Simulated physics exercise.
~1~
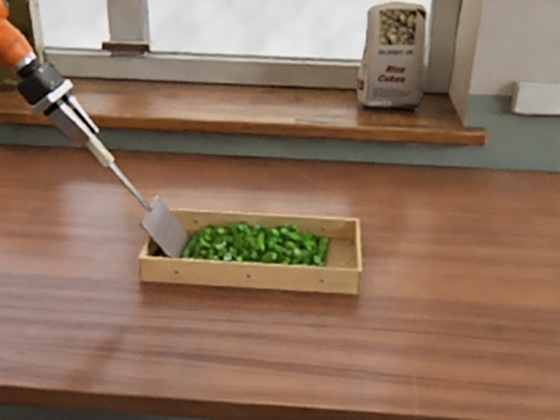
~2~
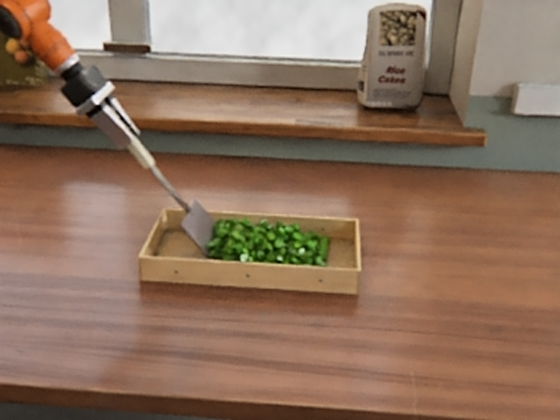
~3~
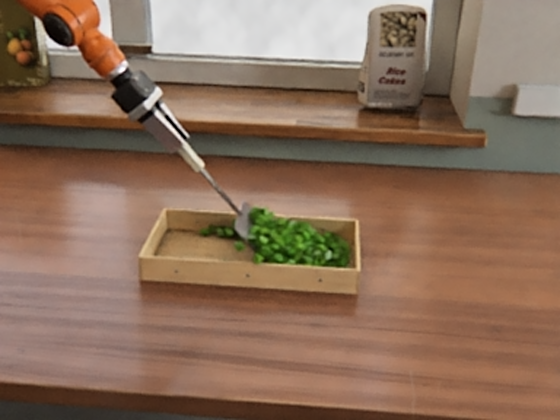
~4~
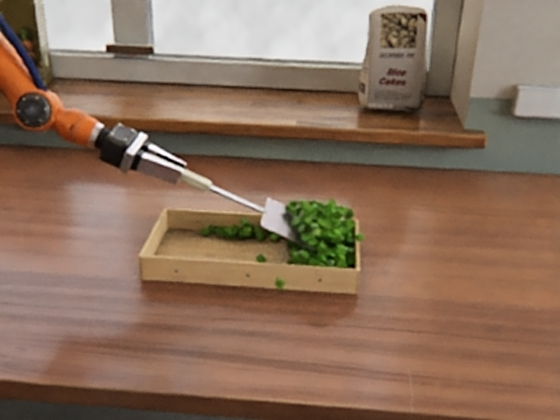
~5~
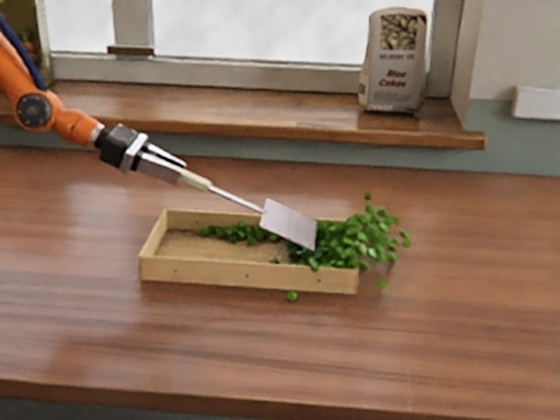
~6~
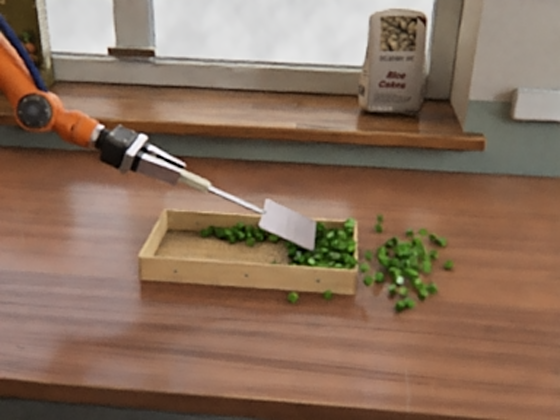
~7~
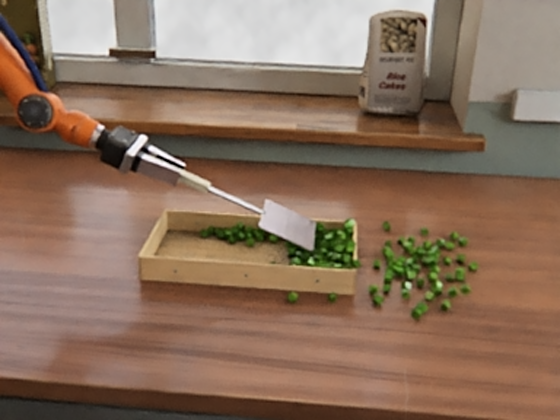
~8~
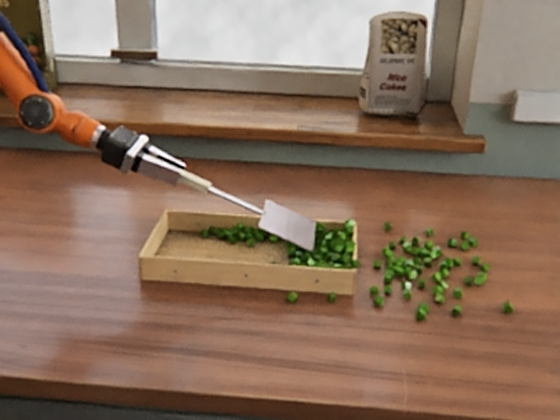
An orange robot arm pushes green vegetable dice rightward through a trough, spilling many onto the table.
